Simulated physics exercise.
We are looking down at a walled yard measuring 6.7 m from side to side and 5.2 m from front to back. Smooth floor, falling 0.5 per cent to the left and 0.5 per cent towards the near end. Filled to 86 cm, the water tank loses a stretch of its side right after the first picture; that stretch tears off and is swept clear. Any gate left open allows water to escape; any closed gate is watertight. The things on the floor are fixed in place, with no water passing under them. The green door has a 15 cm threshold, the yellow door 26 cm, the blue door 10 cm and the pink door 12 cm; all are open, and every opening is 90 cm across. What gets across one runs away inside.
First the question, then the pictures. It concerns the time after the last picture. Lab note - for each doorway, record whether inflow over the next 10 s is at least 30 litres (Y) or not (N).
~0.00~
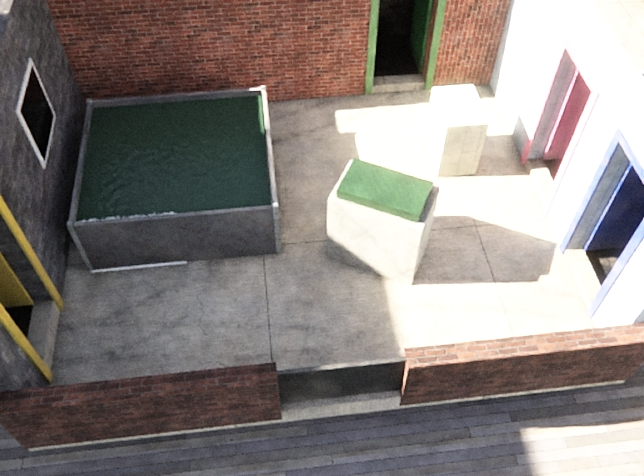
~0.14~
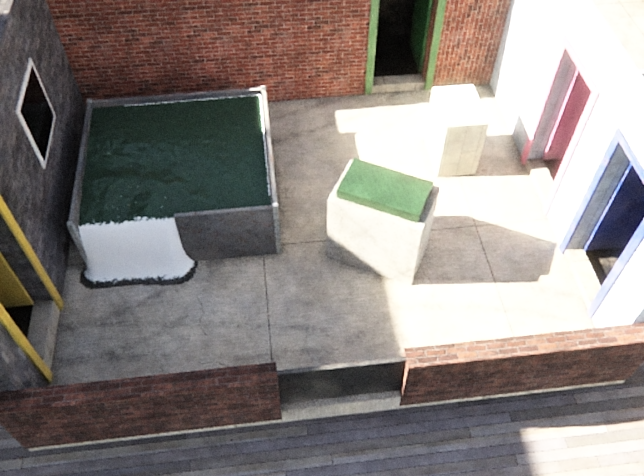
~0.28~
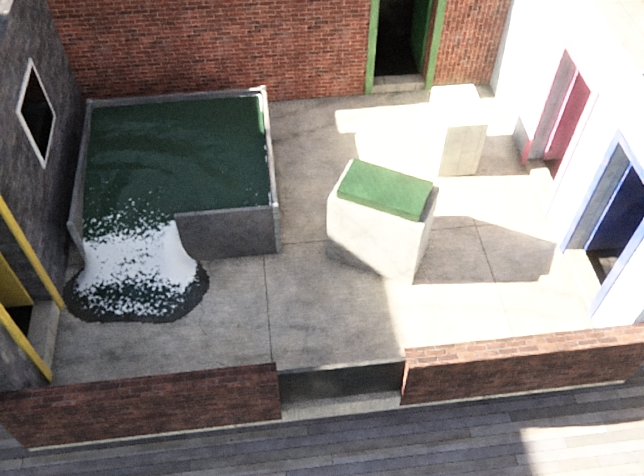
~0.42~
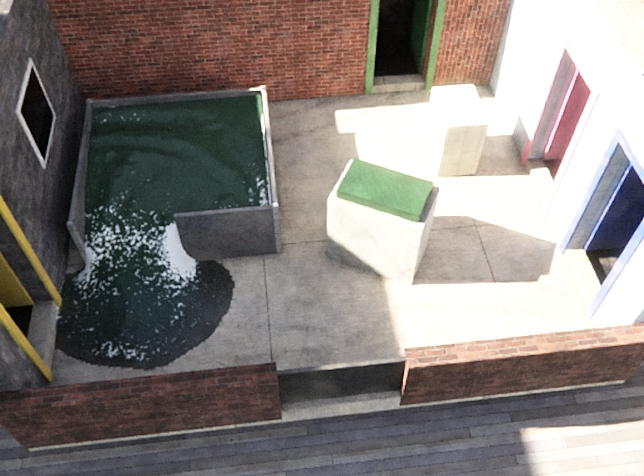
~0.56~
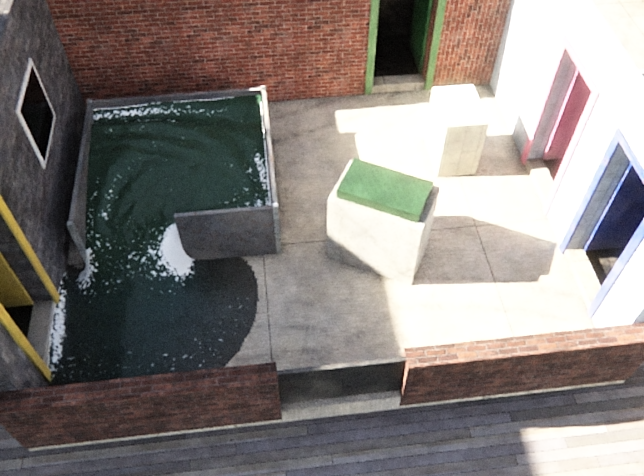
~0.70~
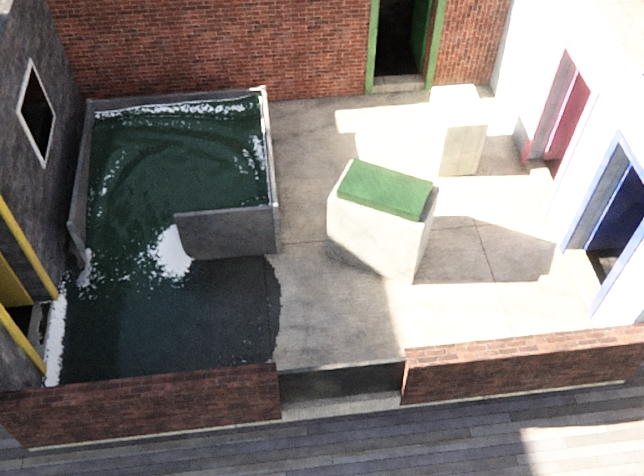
In order: The green door never breaches the limit; the yellow door breaches the limit; the blue door breaches the limit; the pink door never breaches the limit.
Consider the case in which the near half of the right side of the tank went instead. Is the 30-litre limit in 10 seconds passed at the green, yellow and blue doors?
Against that limit: Green above, yellow under, blue past it.
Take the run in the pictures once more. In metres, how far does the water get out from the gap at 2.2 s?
I'd put it close to 5.6 m.
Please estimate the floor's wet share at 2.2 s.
I'd guess around 40 %.
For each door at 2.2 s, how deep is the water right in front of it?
Centimetres: Green 0 / yellow 51 / blue 0 / pink 0.
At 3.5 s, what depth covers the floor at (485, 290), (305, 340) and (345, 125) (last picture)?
Spot one 9 cm, spot two 15 cm, spot three 0 cm.
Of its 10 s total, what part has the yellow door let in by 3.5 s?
Some 80 per cent by then.
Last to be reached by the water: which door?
The final one is the green door.
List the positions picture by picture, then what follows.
The water tank at (177, 155) is whole and still, 86 cm deep, in the first picture.
Water pours out at (136, 251) and has run 0.7 m, to (85, 273); typically 7 cm deep outside, 86 cm at the water tank's back, in the second picture.
The front is at (184, 309), 1.0 m from the gap at (136, 251); 1.1 m2 of floor is under water; 86 cm left at the back of the water tank, in the third picture.
The front is at (169, 357), 1.5 m from the gap at (137, 252); 2.5 m2 of floor is under water; 86 cm left at the back of the water tank, in the fourth picture.
Water pours out at (137, 252) and has run 2.1 m, to a hidden place; typically 9 cm deep outside, 81 cm at the water tank's back, in the fifth picture.
Water pours out at (137, 252) and has run 2.3 m, to a hidden place; typically 10 cm deep outside, 72 cm at the water tank's back, in the sixth picture.
After 1.4 s water covers 20 % of the floor and is deepest (74 cm) near (45, 417); green door not reached, yellow door 45 cm at the sill, 10 L in, blue door not reached, pink door not reached.
After 2.2 s water covers 40 % of the floor and is deepest (60 cm) near (47, 403); green door not reached, yellow door 51 cm at the sill, 111 L in, blue door not reached, pink door not reached.
After 3.5 s water covers 60 % of the floor and is deepest (42 cm) near (600, 341); green door not reached, yellow door 38 cm at the sill, 243 L in, blue door 33 cm at the sill, 77 L in, pink door 9 cm at the sill, 0 L in.
After 6.0 s water covers 95 % of the floor and is deepest (31 cm) near (591, 355); green door 11 cm at the sill, 0 L in, yellow door 25 cm at the sill, 296 L in, blue door 23 cm at the sill, 325 L in, pink door 10 cm at the sill, 0 L in.
After 10.0 s water covers 100 % of the floor and is deepest (20 cm) near (367, 215); green door 9 cm at the sill, 0 L in, yellow door 14 cm at the sill, 297 L in, blue door 14 cm at the sill, 467 L in, pink door 8 cm at the sill, 0 L in.
